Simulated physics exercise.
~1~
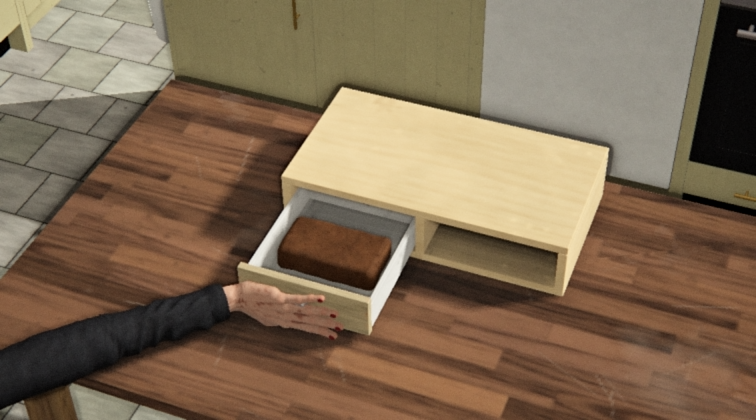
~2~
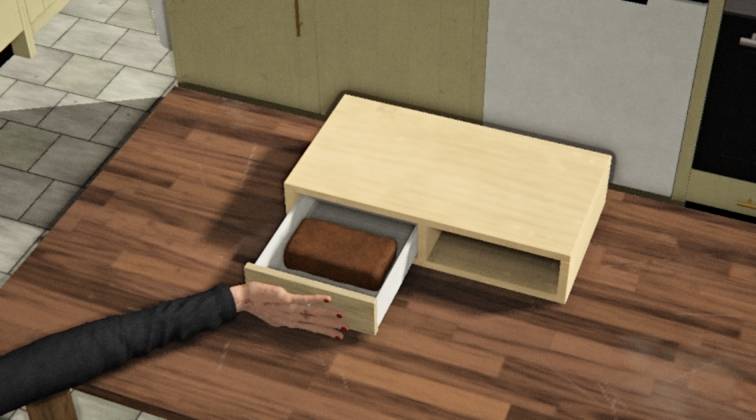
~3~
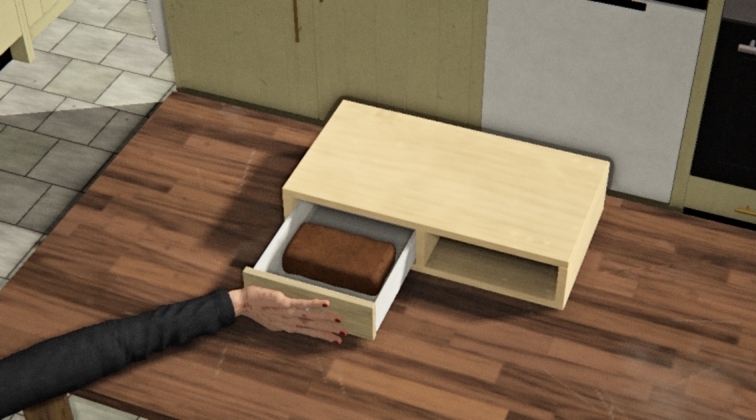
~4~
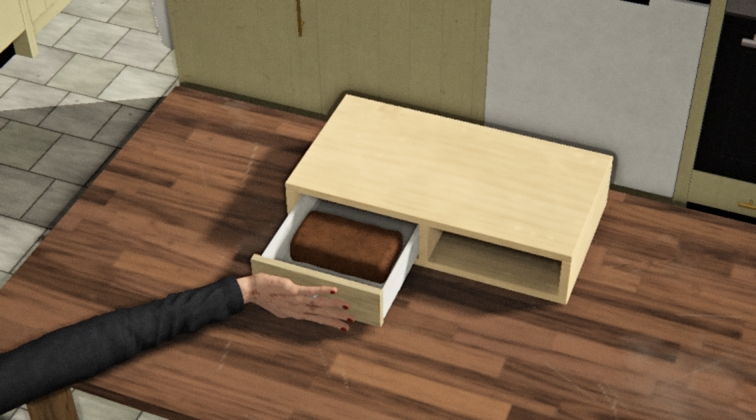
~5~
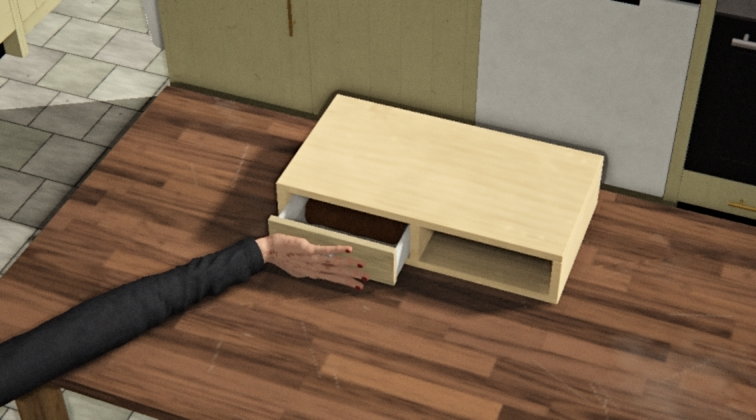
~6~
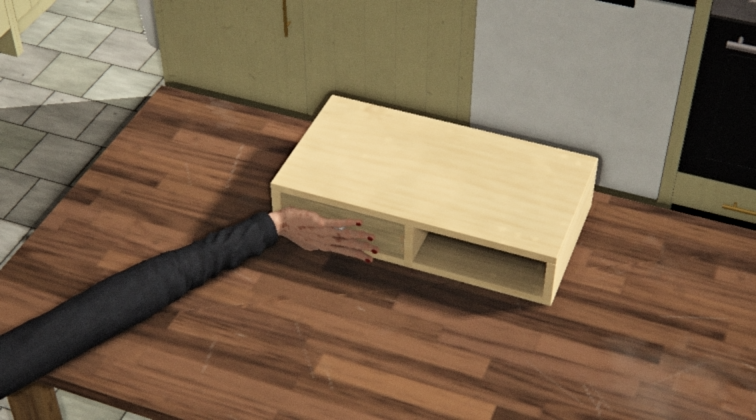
On a wooden kitchen counter, a hand pushes a drawer holding a brown loaf fully shut.
